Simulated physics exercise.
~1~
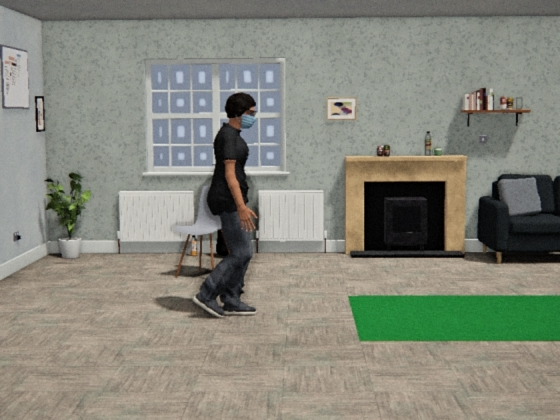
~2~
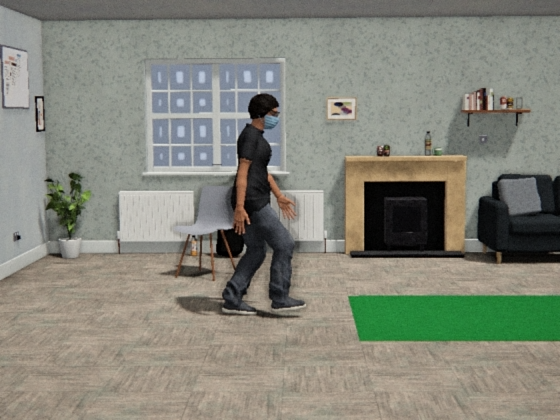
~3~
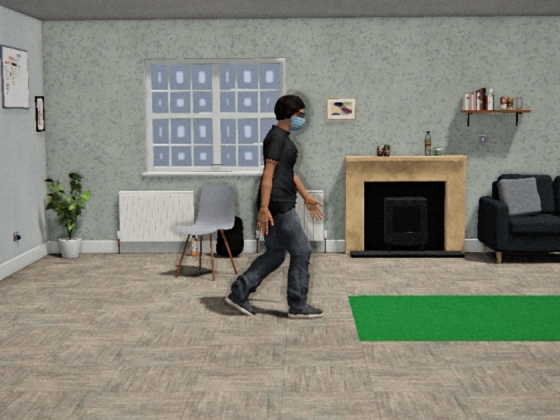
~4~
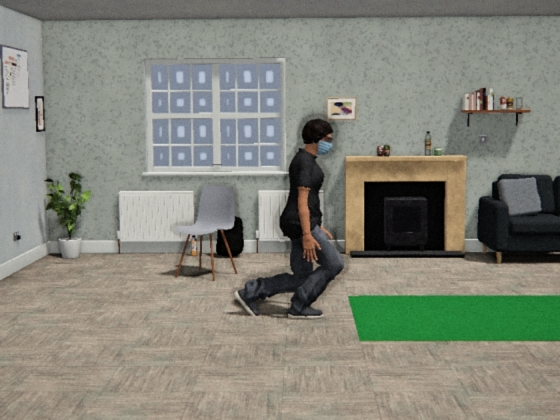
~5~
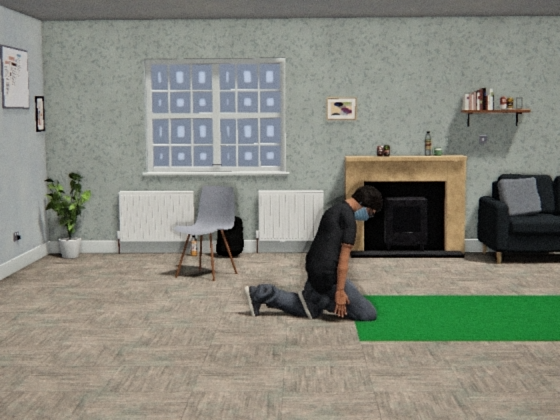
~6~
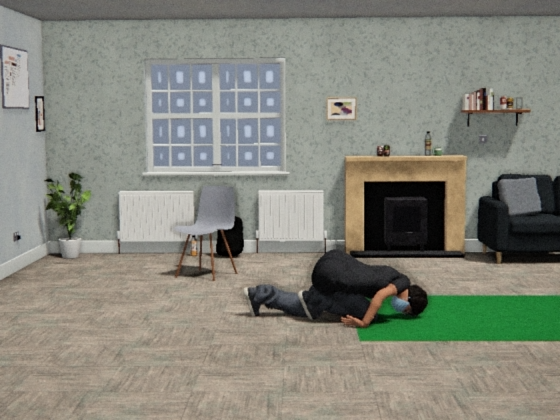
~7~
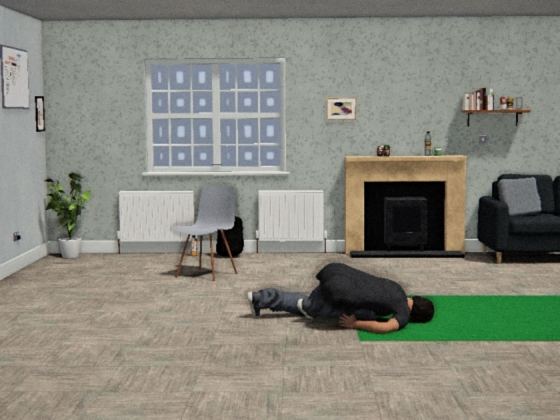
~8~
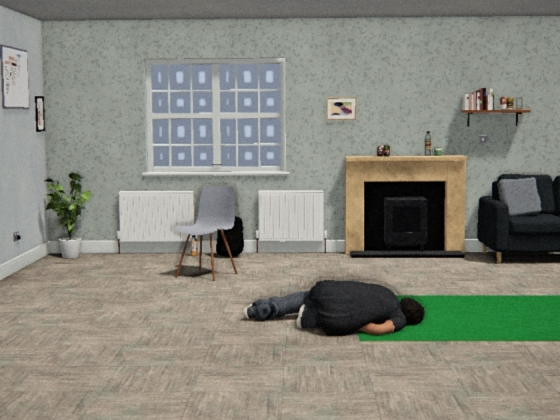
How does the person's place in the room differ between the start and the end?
At the start the person is upright in front of the window and grey chair, left of the mat. By the end they are farther right and down on the floor, lying in front of the fireplace with head and chest over the left edge of the green mat.
